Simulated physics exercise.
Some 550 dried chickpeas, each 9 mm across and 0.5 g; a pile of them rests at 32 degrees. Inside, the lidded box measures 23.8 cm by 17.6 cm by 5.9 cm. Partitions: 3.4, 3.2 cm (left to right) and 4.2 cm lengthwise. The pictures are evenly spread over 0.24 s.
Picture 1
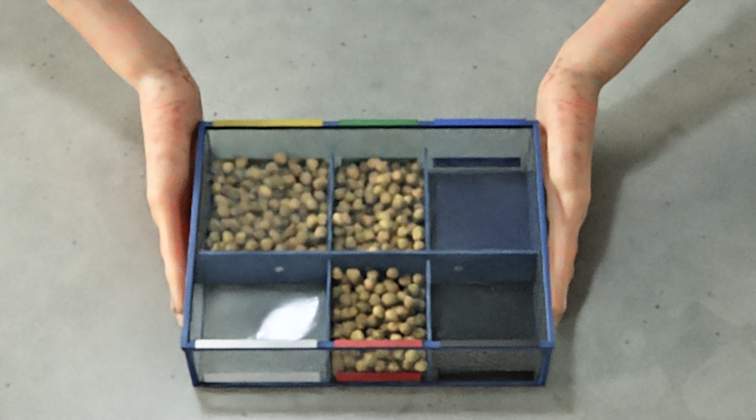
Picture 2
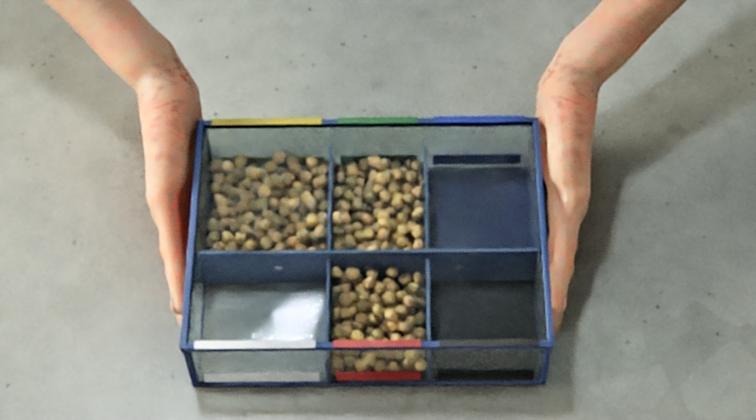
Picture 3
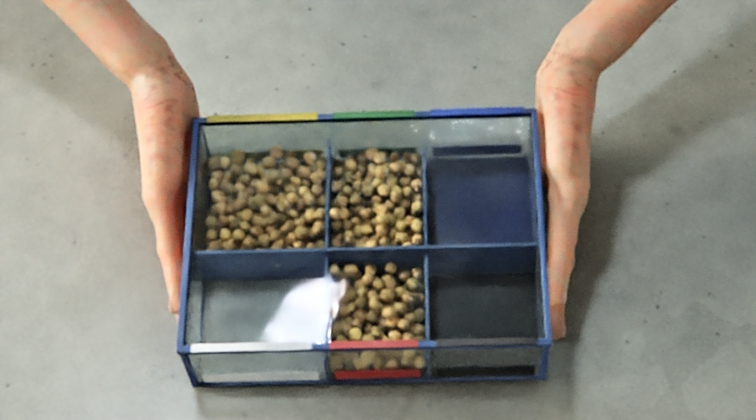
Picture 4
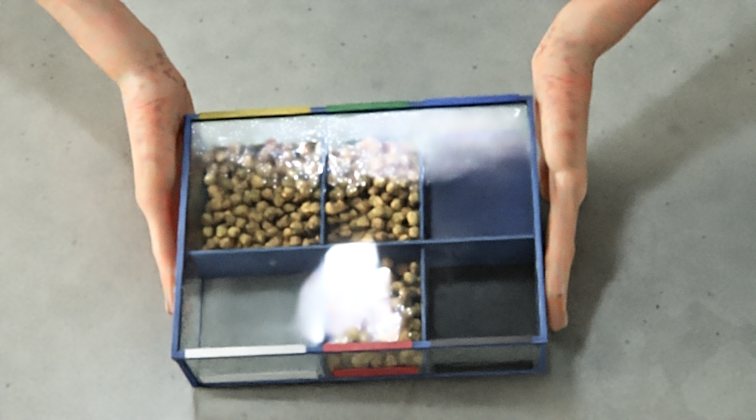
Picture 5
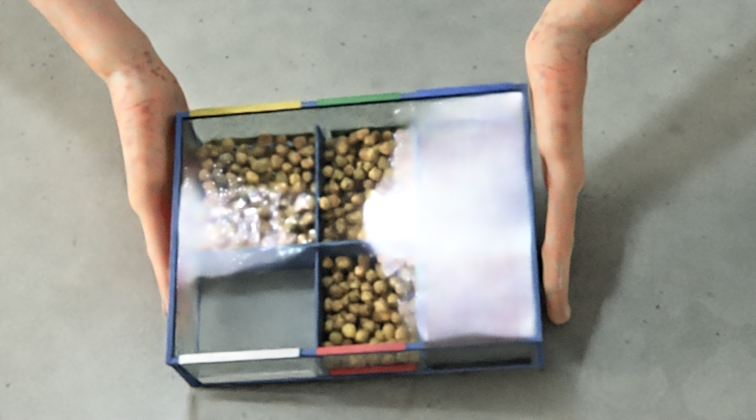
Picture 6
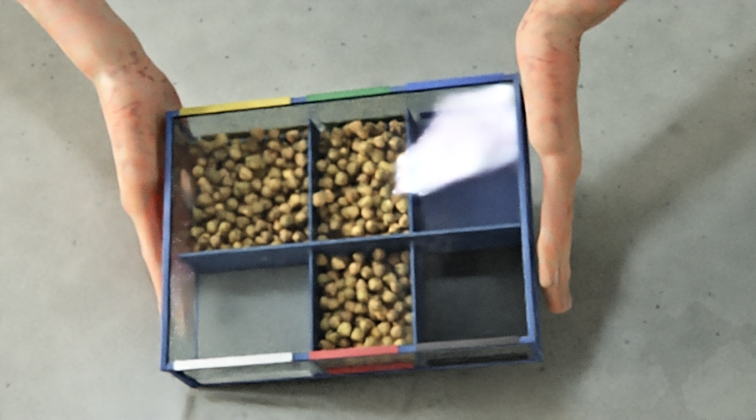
Two hands gradually tilt a lidded box of chickpeas, lowering its left front corner.
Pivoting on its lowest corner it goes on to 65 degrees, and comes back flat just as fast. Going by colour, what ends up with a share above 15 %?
Red compartment: Over; blue compartment: Under; green compartment: Over; yellow compartment: Over; white compartment: Under; black compartment: Under.
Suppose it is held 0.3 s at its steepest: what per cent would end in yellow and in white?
Yellow 45; white 10.
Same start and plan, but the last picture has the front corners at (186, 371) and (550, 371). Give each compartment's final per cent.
Red 25, blue 0, green 30, yellow 40, white 5, black 0.
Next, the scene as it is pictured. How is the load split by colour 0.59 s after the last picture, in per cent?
Red 25, blue 0, green 30, yellow 45, white 0, black 0.
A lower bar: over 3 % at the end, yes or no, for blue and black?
Blue no, black no.
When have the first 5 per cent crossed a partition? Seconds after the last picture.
At about 0.65 s.
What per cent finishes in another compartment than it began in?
Some 10 per cent.
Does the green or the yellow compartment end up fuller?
The yellow one has more.
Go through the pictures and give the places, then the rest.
Box tilt 0 degrees, front corners at (188, 344) and (548, 343); red 25 %, green 30 %, yellow 45 %, in the first picture.
Box tilt 1 degrees, front corners at (187, 345) and (548, 342), in the second picture.
Box tilt 4 degrees, front corners at (183, 348) and (546, 340), lowest corner left front, in the third picture.
Box tilt 8 degrees, front corners at (178, 353) and (541, 338), lowest corner left front, in the fourth picture.
Box tilt 13 degrees, front corners at (173, 359) and (536, 337), lowest corner left front, in the fifth picture.
Box tilt 18 degrees, front corners at (167, 365) and (529, 337), lowest corner left front; red 25 %, green 30 %, yellow 45 %, in the sixth picture.
Then, 0.59 s after the last picture, tilt 64 degrees; red 25 %, green 30 %, yellow 45 %.
Then, 0.99 s after the last picture, tilt 26 degrees; red 25 %, green 25 %, yellow 45 %, white 10 %.
Then, 1.46 s after the last picture, tilt 0 degrees; red 25 %, green 25 %, yellow 45 %, white 10 %.
In the end, red 25 %, blue 0 %, green 25 %, yellow 45 %, white 10 %, black 0 %.
